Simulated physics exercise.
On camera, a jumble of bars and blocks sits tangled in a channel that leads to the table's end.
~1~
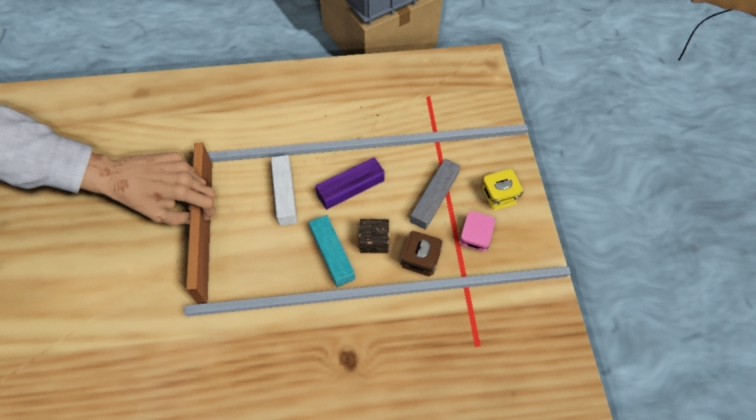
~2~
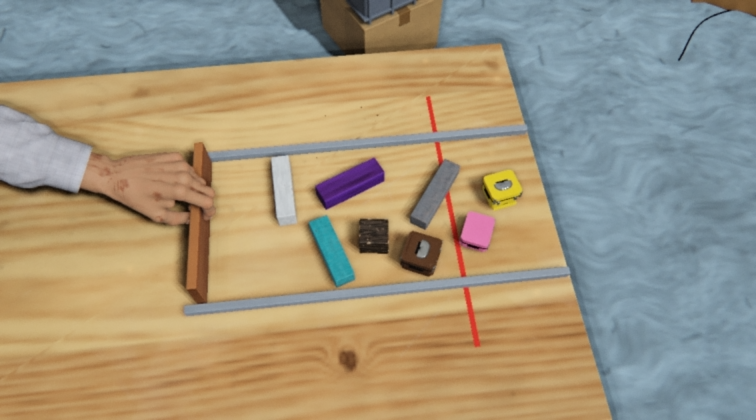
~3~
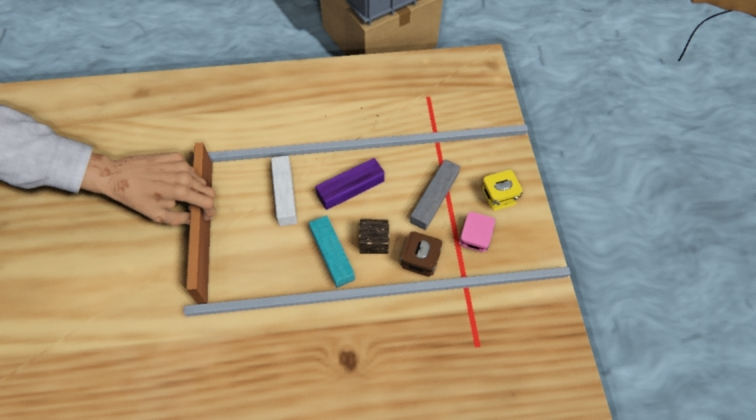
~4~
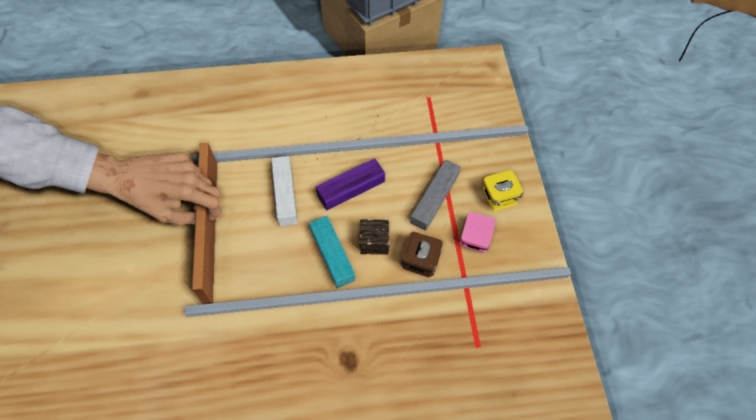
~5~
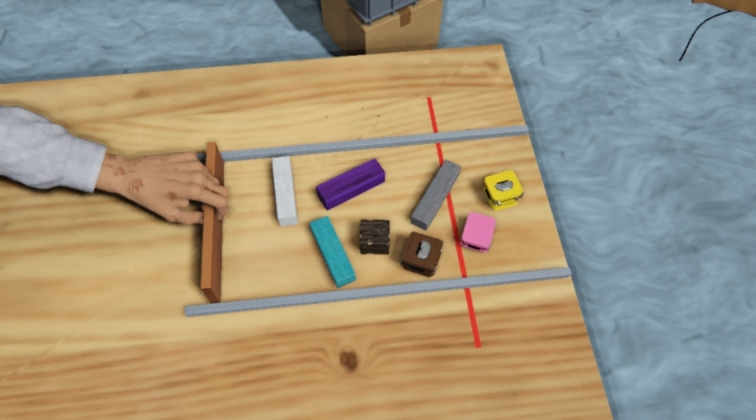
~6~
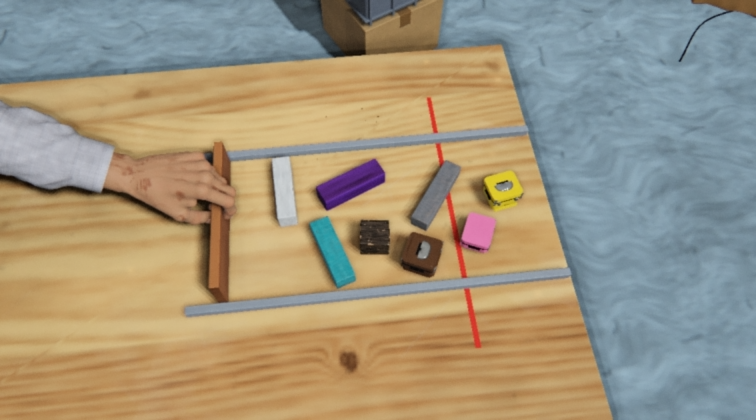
On a wooden table, a jumble of coloured bars and small blocks lies between two grey rails crossed by a red line, while a hand holds a brown board at the left. At first nothing moves; then the hand slides the board slightly right, toward the white bar, leaving the pieces essentially still.
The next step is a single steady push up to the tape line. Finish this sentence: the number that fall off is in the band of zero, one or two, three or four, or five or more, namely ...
Namely zero.
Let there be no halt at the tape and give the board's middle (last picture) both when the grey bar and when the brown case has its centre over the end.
About (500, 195), and (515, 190) for the other.
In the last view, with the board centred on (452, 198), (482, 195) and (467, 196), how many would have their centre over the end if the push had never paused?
It would be 0, 1 and 0.
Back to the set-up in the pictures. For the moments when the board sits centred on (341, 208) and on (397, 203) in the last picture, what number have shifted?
Respectively 4 and 6.
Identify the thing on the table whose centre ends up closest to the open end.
Yellow case.
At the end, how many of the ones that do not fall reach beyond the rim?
The number overhanging is 0.
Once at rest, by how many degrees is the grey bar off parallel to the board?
Roughly 0°.
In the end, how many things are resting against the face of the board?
2 in contact.
Soon after, none off yet; yellow case at rest near (502, 191); pink case at rest near (478, 234); grey bar at rest near (436, 195).
Then, none off yet; yellow case at rest near (502, 191); pink case at rest near (478, 234); grey bar moving near (443, 189).
At rest, the number that fall off is zero.
